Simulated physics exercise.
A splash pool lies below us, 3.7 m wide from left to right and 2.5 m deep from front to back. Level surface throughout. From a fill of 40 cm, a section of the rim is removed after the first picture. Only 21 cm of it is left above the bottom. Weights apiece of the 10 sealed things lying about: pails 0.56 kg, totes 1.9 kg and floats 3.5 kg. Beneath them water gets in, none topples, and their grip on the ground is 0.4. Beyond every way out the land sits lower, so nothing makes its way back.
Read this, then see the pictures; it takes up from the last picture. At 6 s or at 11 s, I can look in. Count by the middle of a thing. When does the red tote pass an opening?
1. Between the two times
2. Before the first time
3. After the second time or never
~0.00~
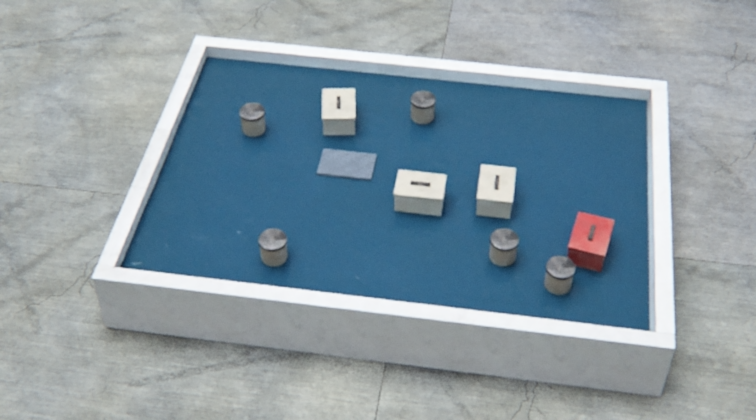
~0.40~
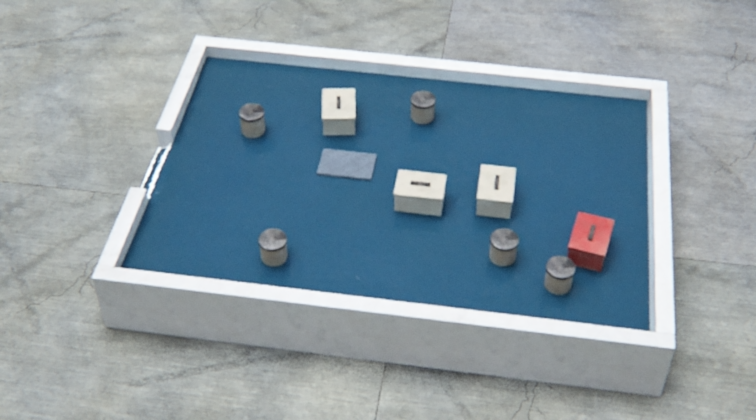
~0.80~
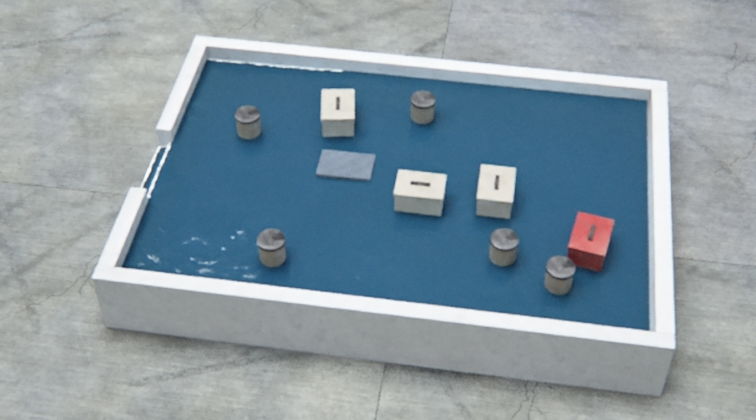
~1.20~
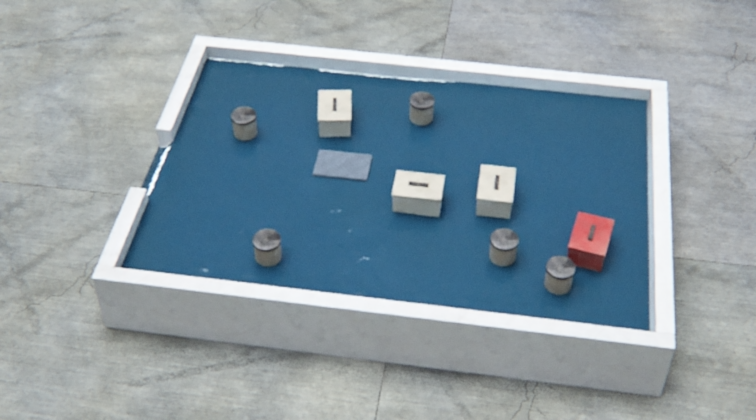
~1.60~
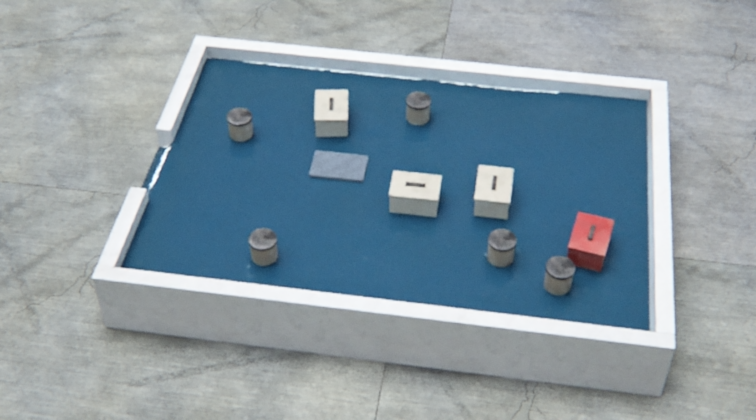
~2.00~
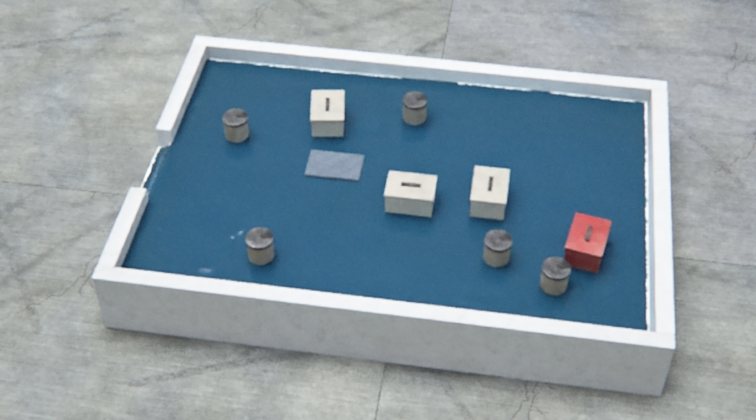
The answer is 3.
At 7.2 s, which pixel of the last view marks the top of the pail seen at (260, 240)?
Estimated pixel: About (225, 231).
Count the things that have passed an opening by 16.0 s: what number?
I count 0 of them.
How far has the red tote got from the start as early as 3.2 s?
Displacement near 5 cm.
After 3.2 s the red tote is near (587, 236), 0.0 m from its start, afloat; 0 of 10 are out; 10 afloat.
After 7.2 s the red tote is near (582, 238), 0.1 m from its start, afloat; 0 of 10 are out; 10 afloat.
After 12.0 s the red tote is near (577, 239), 0.1 m from its start, afloat; 0 of 10 are out; 10 afloat.
After 16.0 s the red tote is near (573, 241), 0.1 m from its start, afloat; 0 of 10 are out; 10 afloat.
